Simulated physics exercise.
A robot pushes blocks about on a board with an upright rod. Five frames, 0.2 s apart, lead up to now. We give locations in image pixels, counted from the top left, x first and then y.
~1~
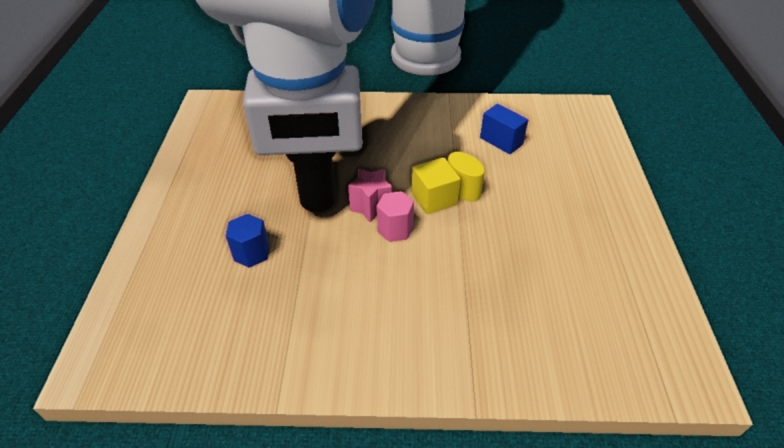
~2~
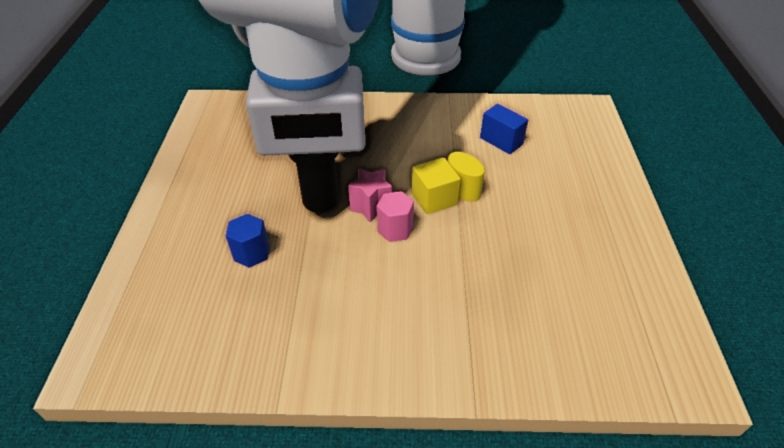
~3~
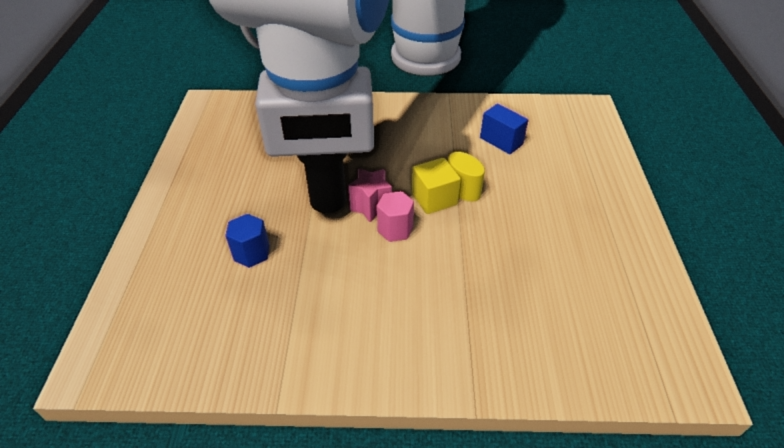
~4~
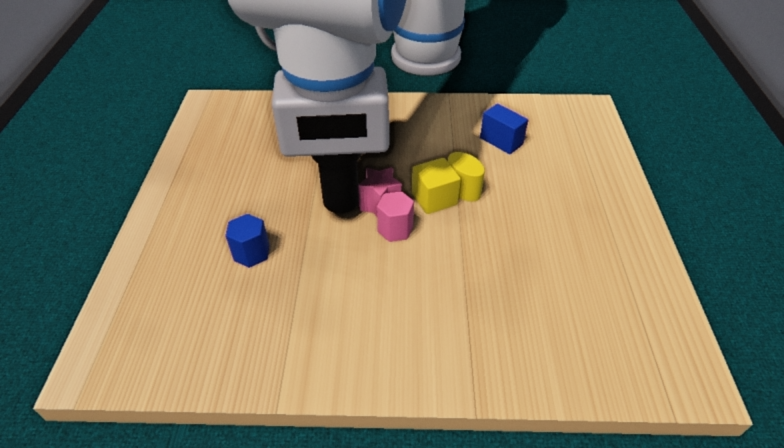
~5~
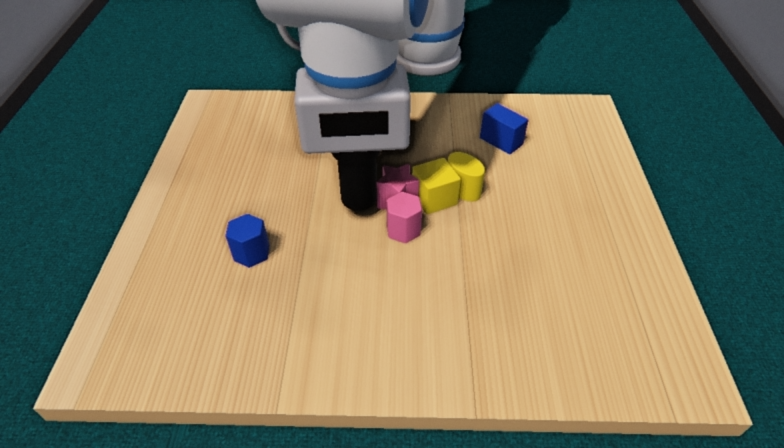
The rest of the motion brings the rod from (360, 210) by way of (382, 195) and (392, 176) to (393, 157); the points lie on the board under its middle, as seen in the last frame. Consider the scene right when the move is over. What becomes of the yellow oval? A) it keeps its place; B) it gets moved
The correct letter is B.
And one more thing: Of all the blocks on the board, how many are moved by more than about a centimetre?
Displaced: Three or more.
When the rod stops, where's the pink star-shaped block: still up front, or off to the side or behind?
Gone from the front.
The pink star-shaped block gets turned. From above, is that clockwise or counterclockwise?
Viewed from the top, it goes clockwise.
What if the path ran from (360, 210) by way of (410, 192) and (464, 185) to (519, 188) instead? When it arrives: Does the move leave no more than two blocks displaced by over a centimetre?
That would be a no.
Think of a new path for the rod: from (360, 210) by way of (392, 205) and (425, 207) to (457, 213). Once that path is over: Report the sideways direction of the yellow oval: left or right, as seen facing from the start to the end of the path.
Facing from start to end, it shifts left.
On the path given first. One third of the way, rod at (382, 183); pink star-shaped block at (422, 165), turned 15° clockwise; yellow square piece at (458, 166); yellow oval at (490, 162), turned 15° clockwise.
Two thirds of the way, rod at (392, 164); pink star-shaped block at (429, 153), turned 45° clockwise; yellow square piece at (466, 164), turned 25° clockwise; yellow oval at (500, 163), turned 15° clockwise.
At the end, rod at (393, 145); pink star-shaped block at (429, 152), turned 50° clockwise; pink hexagon not moved; yellow square piece at (466, 164), turned 25° clockwise; yellow oval at (500, 163), turned 15° clockwise.
